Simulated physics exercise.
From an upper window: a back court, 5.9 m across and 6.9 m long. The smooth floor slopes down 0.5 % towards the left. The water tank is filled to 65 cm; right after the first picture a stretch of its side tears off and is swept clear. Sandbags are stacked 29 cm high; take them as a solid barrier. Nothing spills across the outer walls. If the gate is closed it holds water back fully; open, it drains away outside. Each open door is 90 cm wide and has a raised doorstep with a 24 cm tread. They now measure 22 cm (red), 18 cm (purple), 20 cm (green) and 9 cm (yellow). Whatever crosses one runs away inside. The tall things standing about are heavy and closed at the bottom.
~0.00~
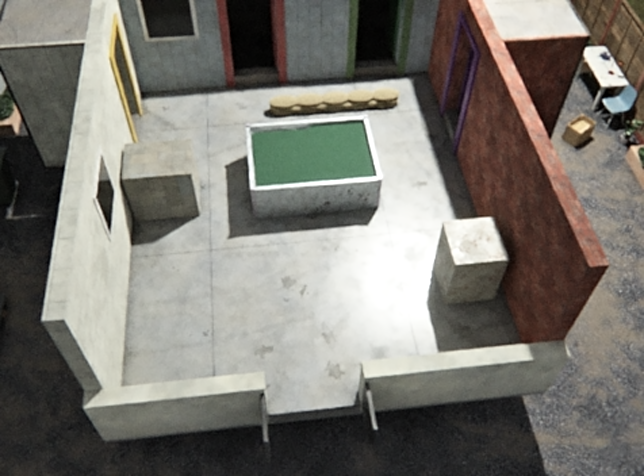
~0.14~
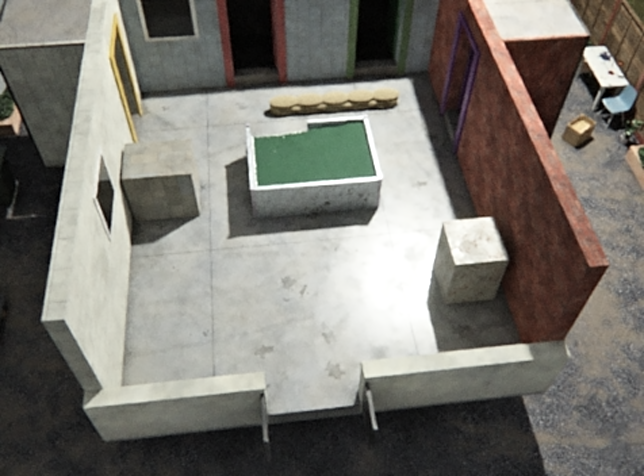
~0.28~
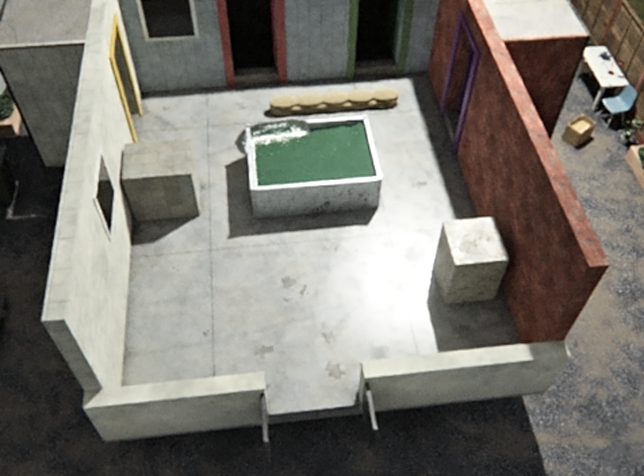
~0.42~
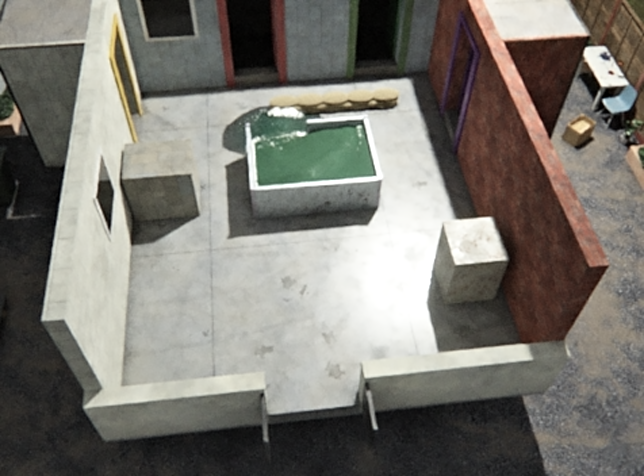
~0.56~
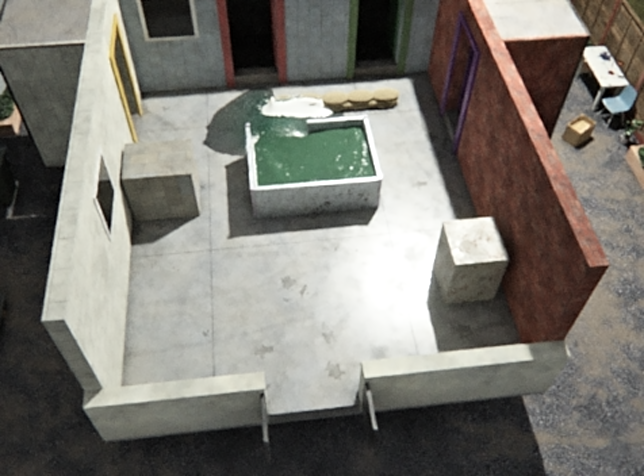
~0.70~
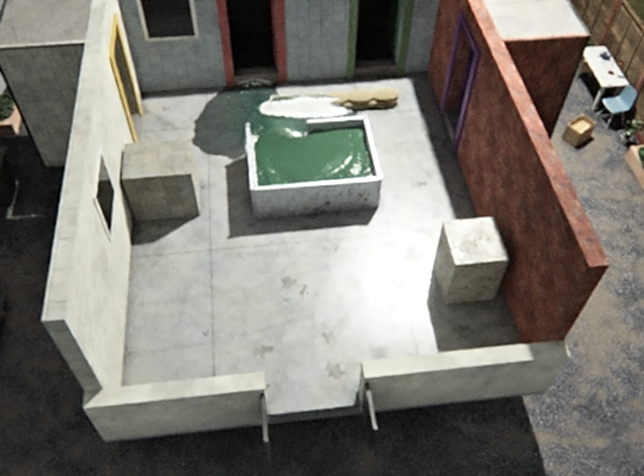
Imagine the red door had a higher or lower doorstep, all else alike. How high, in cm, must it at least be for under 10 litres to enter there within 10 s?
It would have to be roughly 27 cm high.
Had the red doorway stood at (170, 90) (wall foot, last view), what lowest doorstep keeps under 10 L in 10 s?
Roughly 27 cm.
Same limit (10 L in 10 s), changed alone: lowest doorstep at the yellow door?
About 18 cm at yellow.
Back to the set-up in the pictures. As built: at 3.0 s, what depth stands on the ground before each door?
In cm: Red 16, purple 17, green 3, yellow 17.
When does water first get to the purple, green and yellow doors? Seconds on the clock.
Purple 1.6 s, green 2.0 s, yellow 1.8 s.
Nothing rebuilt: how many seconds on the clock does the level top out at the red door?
Near 1.4 s.
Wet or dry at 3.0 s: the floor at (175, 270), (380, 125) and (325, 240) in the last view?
In turn: Not reached, wet, still dry.
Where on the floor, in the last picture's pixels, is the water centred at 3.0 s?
At about (277, 143).
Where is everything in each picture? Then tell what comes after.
Still water, 65 cm deep, in the water tank at (312, 154); the red door at (254, 42) is dry, in the first picture.
Water pours out on the far side and has run 0.3 m, to a hidden place; about 9 cm deep outside, 65 cm at the back, in the second picture.
The front is at a hidden place, 0.8 m from the gap on the far side; 0.9 m2 of floor is wet, 65 cm left at the back, in the third picture.
Water pours out on the far side and has run 1.3 m, to (257, 111); about 9 cm deep outside, 62 cm at the back, in the fourth picture.
The gap is on the far side, the front 1.9 m out at (259, 91); the back of the water tank holds 55 cm, in the fifth picture.
Water pours out on the far side and has run 2.1 m, to (231, 87); about 6 cm deep outside, 57 cm at the back; water is at the red door at (254, 42), in the sixth picture.
After 1.4 s water covers 20 % of the floor, deepest (42 cm) near (280, 119); 27 cm at the red door, 7 litres in over its 22 cm doorstep.
After 3.0 s water covers 35 % of the floor, deepest (30 cm) near (151, 93); 16 cm at the red door, 28 litres in over its 22 cm doorstep.
After 10.0 s water covers 90 % of the floor, deepest (10 cm) near (141, 111); 9 cm at the red door, 28 litres in over its 22 cm doorstep.
At the red door as built, the water arrived by 0.7 s and peaked near 27 cm at 1.4 s.
With a doorstep of 24.5 cm, 17 litres would have come in within the 10 s; with 33 cm, 0 litres. So under 10 litres takes about 27 cm.
